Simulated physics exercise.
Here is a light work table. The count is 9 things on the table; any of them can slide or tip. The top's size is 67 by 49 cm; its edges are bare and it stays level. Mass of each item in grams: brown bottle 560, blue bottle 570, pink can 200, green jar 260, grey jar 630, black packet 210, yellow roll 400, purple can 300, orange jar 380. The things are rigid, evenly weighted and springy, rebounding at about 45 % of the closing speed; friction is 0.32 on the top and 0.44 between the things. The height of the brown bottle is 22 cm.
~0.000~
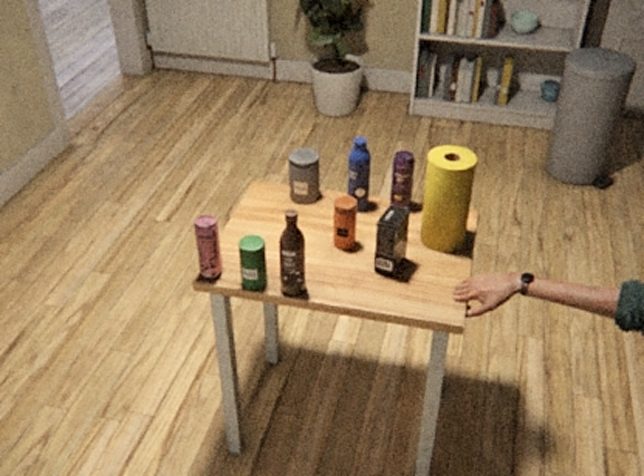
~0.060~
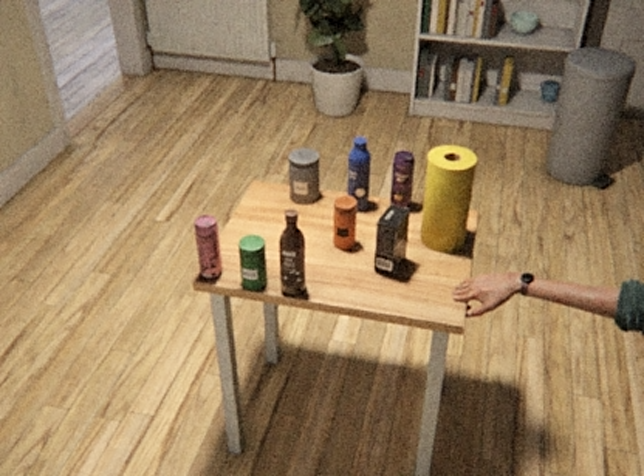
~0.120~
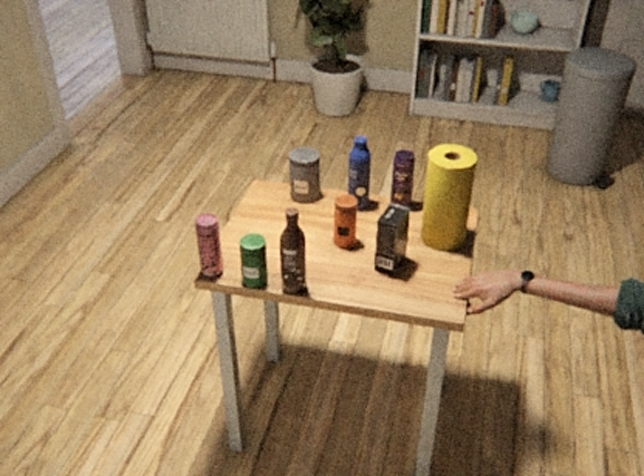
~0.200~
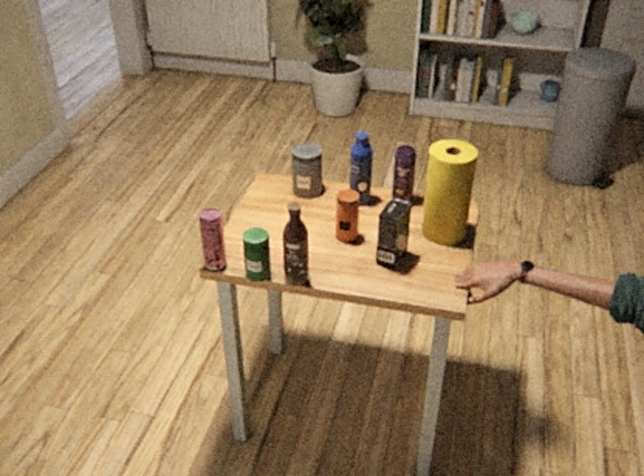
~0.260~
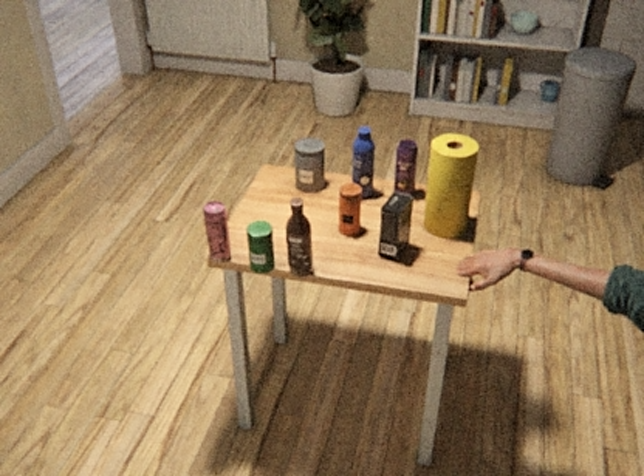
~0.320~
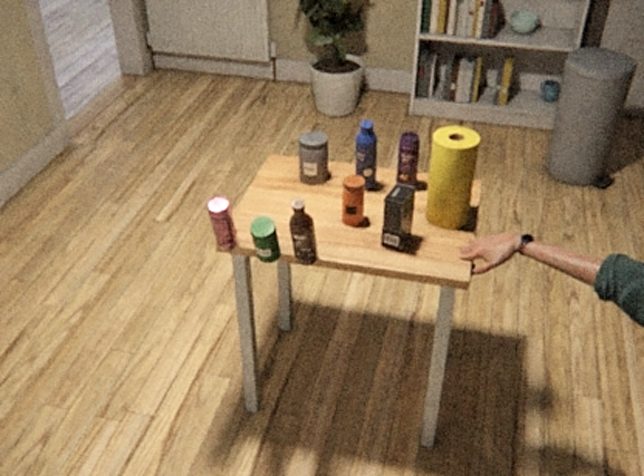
Light wooden table sliding slowly back and slightly right, a hand gripping its corner, as bottles, cans and jars shift and tilt on top.
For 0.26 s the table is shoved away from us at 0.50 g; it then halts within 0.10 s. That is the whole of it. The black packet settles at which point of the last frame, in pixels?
At the point (407, 188).
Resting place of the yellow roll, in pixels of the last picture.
Its middle settles close to pixel (456, 152).
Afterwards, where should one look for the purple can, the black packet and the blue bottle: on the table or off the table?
When everything stops, the purple can is out of bounds, the black packet is still in bounds, and the blue bottle is out of bounds.
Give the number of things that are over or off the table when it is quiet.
My answer is 5.
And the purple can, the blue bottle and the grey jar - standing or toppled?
Final state - purple can: Goes over; blue bottle: Goes over; grey jar: Remains on its base.
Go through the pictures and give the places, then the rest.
Black packet (392, 241); brown bottle (292, 251), in the first frame.
Pink can (209, 248); green jar (253, 263), in the second frame.
Table 1 cm from its start; grey jar (305, 176); yellow roll (447, 199), in the third frame.
Table 5 cm from its start; brown bottle (296, 244) moved 2 cm; purple can (404, 176) moved 2 cm, in the fourth frame.
Table 10 cm from its start; brown bottle (299, 237) 7° off upright; blue bottle (363, 163) moved 4 cm, in the fifth frame.
Table 17 cm from its start; black packet (398, 217) moved 6 cm; pink can (223, 225) off the table, in the sixth frame.
After 0.52 s, table 23 cm from its start; blue bottle 32° off upright; purple can 22° off upright.
After 0.72 s, table 23 cm from its start; blue bottle and purple can now off the table; black packet moved 2 cm near (407, 188); grey jar moved 2 cm.
After 0.92 s, table 23 cm from its start; black packet moved 2 cm near (407, 188); grey jar moved 2 cm; orange jar moved 2 cm.
After 1.12 s, black packet resting near (407, 188).
In the end (1.2 s), off the table, brown bottle, blue bottle, pink can, green jar and purple can; the other 4 under 5 cm from the start. At the end, from the last picture's camera, black packet near (407, 188).
